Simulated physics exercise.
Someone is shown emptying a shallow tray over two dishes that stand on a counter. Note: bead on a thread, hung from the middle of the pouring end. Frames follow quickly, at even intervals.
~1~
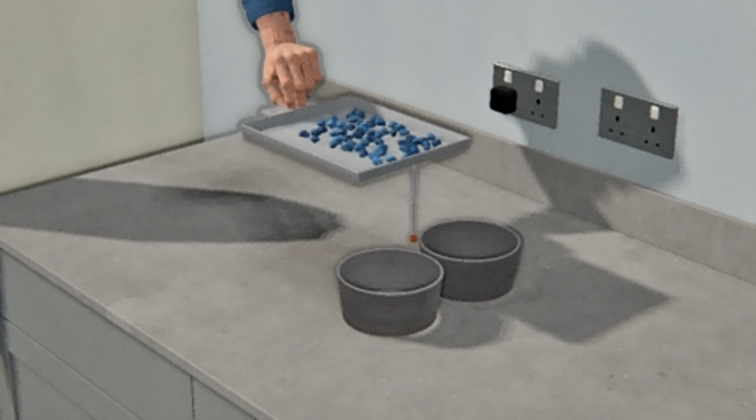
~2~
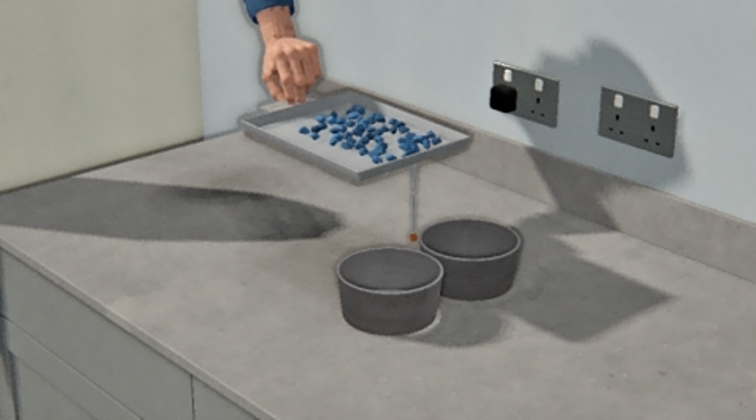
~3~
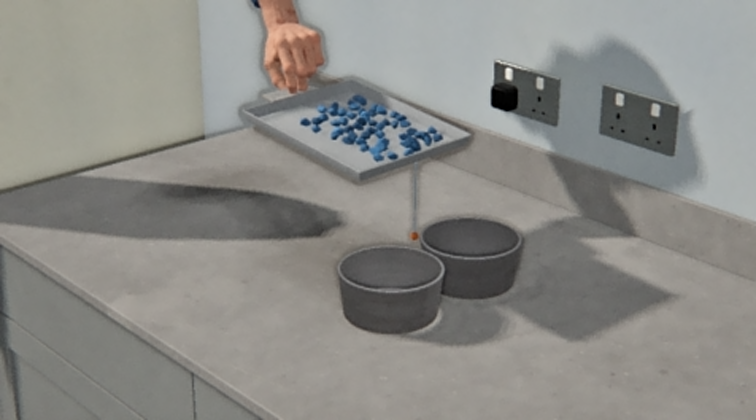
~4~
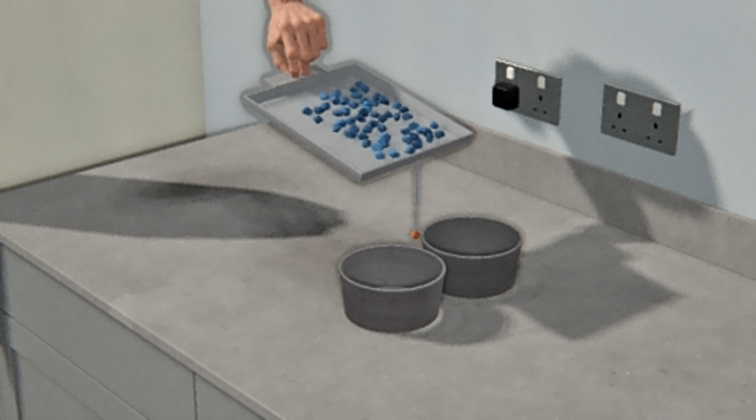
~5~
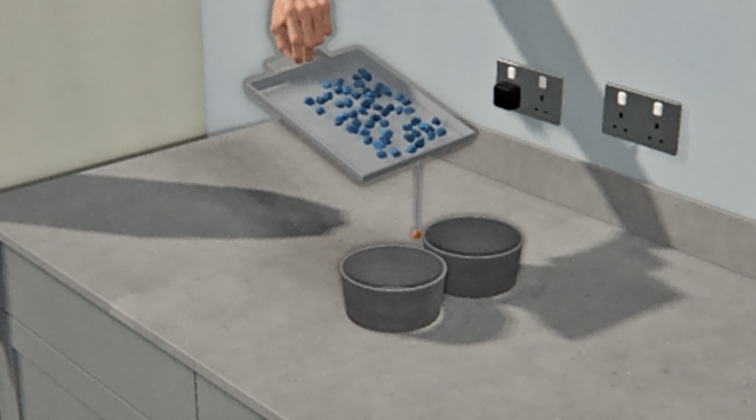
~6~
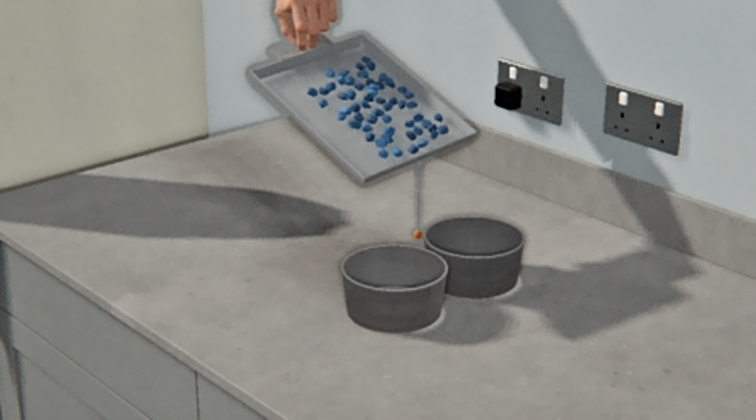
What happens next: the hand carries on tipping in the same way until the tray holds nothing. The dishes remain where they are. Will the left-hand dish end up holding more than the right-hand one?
Yes, larger portion: Left.
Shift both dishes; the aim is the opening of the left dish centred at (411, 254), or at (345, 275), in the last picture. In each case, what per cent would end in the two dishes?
Around 60 percent the first time, around 70 percent the second.
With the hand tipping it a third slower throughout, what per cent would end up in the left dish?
I'd expect close to 80 per cent.
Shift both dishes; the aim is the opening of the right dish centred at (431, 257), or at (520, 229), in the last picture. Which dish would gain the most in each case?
In order of the tries: The dish on the right side, then the dish on the left side.
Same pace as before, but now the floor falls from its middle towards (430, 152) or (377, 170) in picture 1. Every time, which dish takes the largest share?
Well, the dish on the right side comes out on top first, and then the dish on the left side does.
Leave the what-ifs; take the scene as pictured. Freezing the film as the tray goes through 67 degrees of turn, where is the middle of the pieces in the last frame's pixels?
Centre estimate: (409, 155).
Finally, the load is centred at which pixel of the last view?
Last view, centre at rest - approx. (393, 308).
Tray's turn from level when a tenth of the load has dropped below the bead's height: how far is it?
It is at around 75 degrees by then.
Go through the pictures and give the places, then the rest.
In the first frame, corners of the pouring end (359, 171) and (464, 138), level; middle of the load (372, 133), aquarium stones; left dish (425, 306); right dish (505, 273); bead on its thread (414, 239).
In the second frame, corners of the pouring end (359, 170) and (464, 136), level; middle of the load (372, 130).
In the third frame, corners of the pouring end (360, 170) and (465, 134), tipped barely, lowest at the left corner; middle of the load (373, 123).
In the fourth frame, corners of the pouring end (362, 171) and (467, 132), tipped a little, lowest at the left corner; middle of the load (375, 115).
In the fifth frame, corners of the pouring end (364, 172) and (469, 131), tipped clearly, lowest at the left corner; middle of the load (378, 107).
In the sixth frame, corners of the pouring end (365, 174) and (472, 131), tipped clearly, lowest at the left corner; middle of the load (381, 101); left dish (430, 302); right dish (510, 269).
Just after the last frame, tray tipped steeply; the larger part on the tray; about a tenth in the air.
A moment on, tray tipped past a quarter turn; just a few on the tray; roughly two thirds in the left dish; about a tenth in the right dish; about a tenth outside both; roughly a quarter in the air.
Further on, tray tipped past a quarter turn; the larger part in the left dish; about a tenth in the right dish; about a tenth outside both.
When it is over, tray tipped past a quarter turn; the larger part in the left dish; about a tenth in the right dish; about a tenth outside both.
